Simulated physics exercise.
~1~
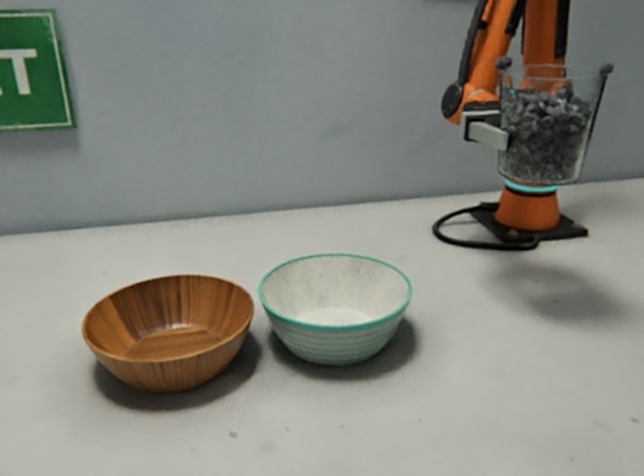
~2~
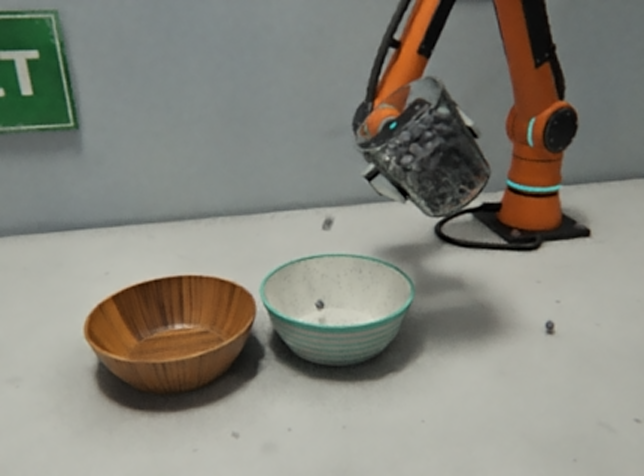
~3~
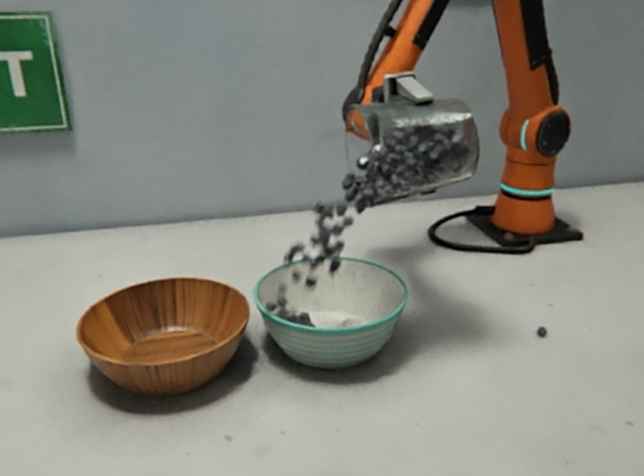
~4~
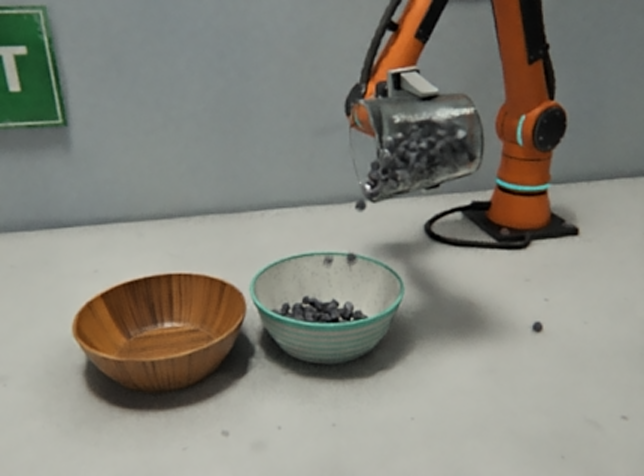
Orange robot arm tipping a clear cup of dark pebbles, pouring some into a white, green-rimmed bowl, with many remaining inside the cup.
